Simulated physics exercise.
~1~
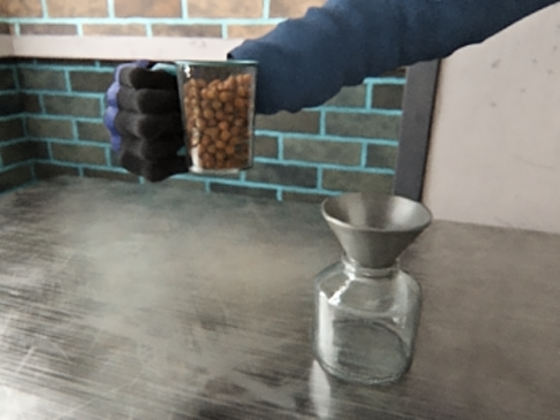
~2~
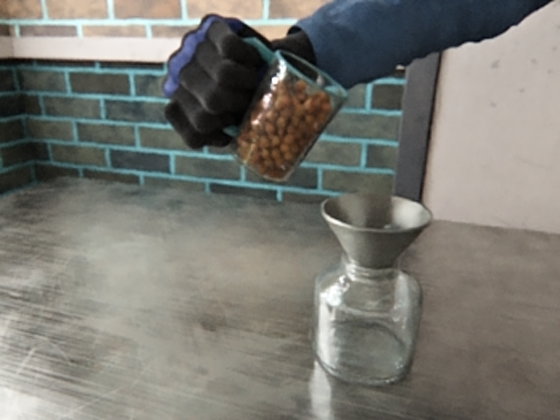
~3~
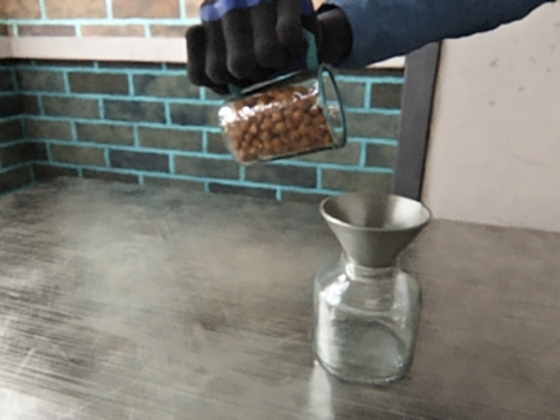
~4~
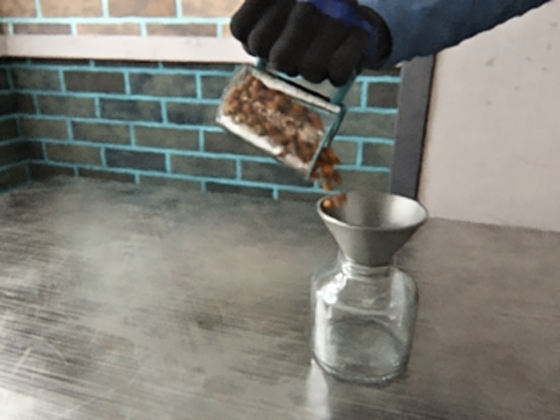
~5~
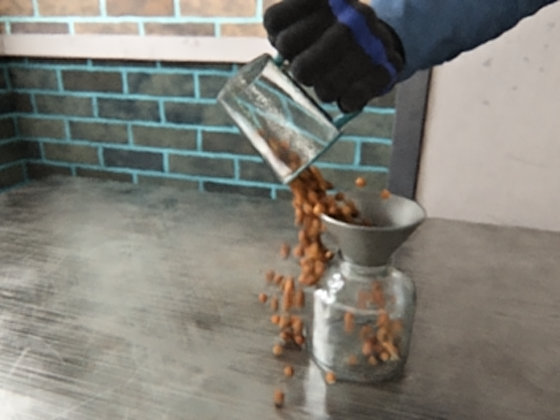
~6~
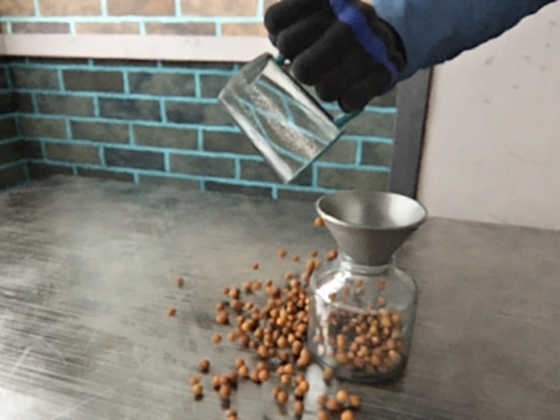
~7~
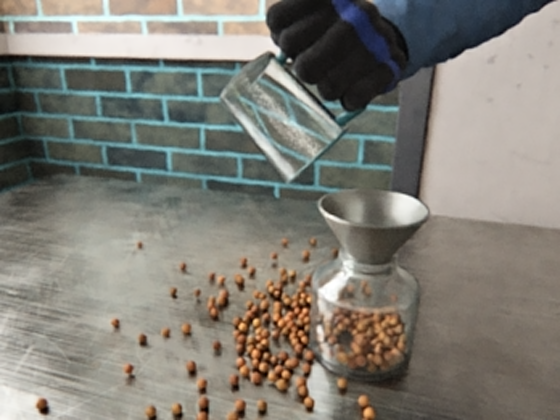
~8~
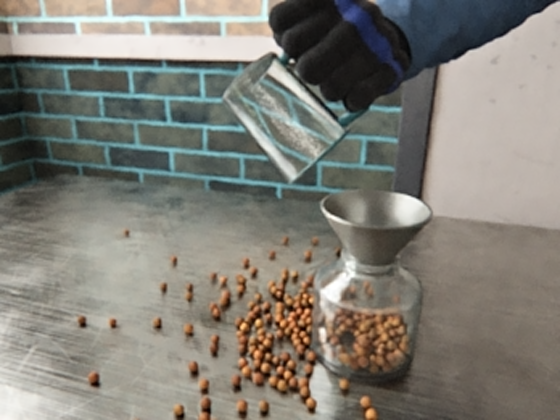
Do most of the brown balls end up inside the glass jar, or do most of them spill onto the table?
Most of them spill onto the table around the jar. A fair share still gets into the jar, and the cup is left practically empty.
